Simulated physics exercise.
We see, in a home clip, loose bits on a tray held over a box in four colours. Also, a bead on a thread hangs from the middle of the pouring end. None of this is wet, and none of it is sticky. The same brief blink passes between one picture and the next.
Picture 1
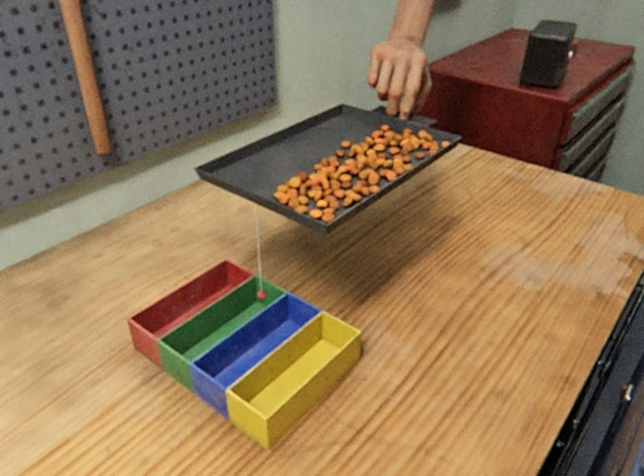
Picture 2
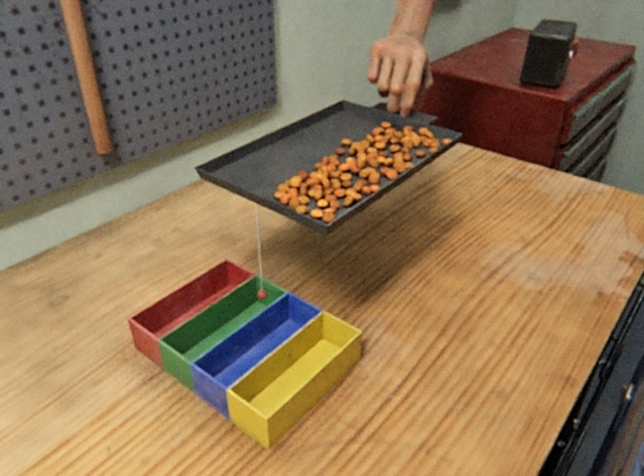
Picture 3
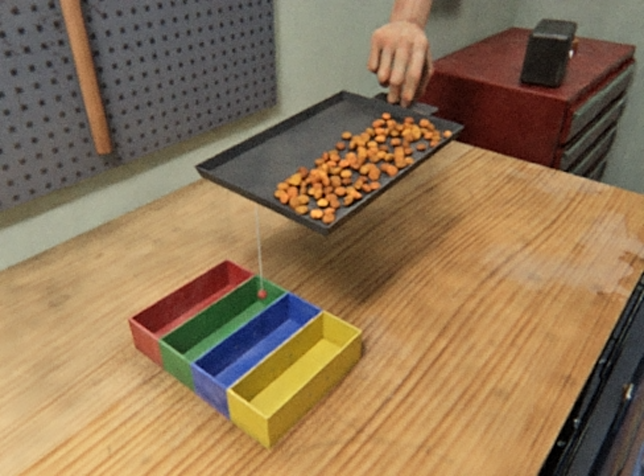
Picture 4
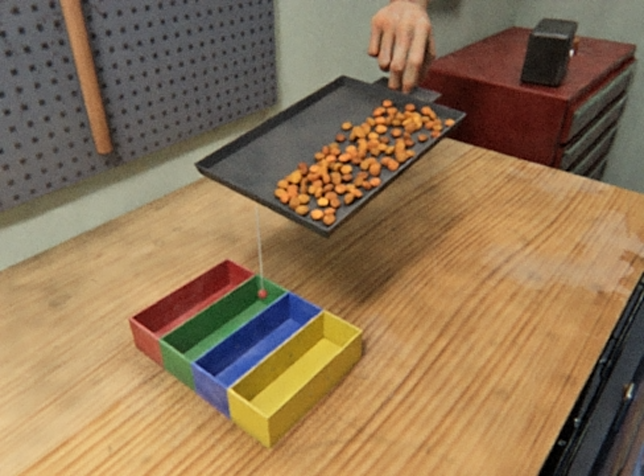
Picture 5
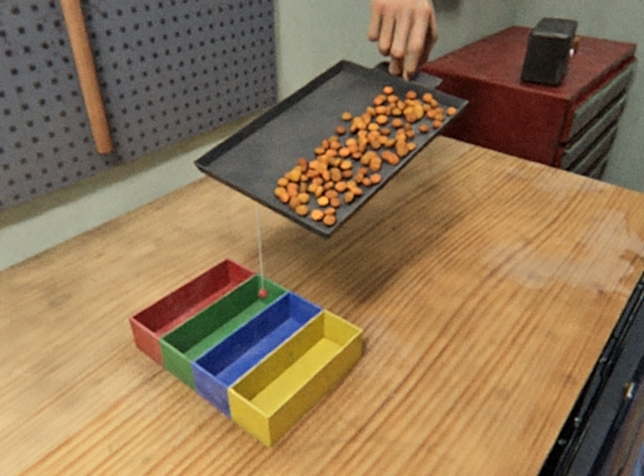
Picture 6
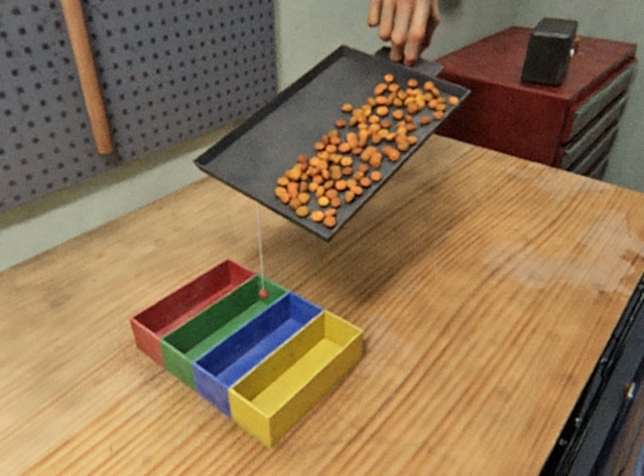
The video shows a hand holding a dark tray of small orange-brown bits above a box with red, green, blue and yellow cells, gradually raising the far end as the tray tilts toward its lower right corner.
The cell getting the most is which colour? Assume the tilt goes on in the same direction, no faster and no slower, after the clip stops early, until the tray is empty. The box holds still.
It is yellow.
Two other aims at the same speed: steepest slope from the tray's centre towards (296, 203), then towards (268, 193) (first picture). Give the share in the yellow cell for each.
Lab note: Try one about 50 %, try two about 10 %.
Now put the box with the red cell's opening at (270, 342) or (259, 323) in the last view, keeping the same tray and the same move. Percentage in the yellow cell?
0 %, 0 %.
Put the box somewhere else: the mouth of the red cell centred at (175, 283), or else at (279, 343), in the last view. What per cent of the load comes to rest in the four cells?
Roughly 40 per cent the first time and 100 per cent the second.
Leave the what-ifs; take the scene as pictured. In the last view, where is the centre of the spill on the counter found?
The centre sits near (325, 445).
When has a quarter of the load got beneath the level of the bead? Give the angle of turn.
That would be about 80 degrees from level.
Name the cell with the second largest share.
Blue.
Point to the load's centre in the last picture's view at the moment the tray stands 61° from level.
Around (332, 189).
Soon after the last picture, tray tipped steeply; nearly all on the tray; a stray few falling or outside the box.
A little later, tray tipped right over; a small part on the tray; about half in the yellow cell; a small part in the blue cell; a stray few in the green cell; about a quarter falling or outside the box.
Later still, tray tipped past a quarter turn; about two thirds in the yellow cell; about a quarter in the blue cell; a stray few in the green cell; a small part falling or outside the box.
At rest, tray tipped past a quarter turn; about two thirds in the yellow cell; about a quarter in the blue cell; a stray few in the green cell; none in the red cell; a small part outside the box.
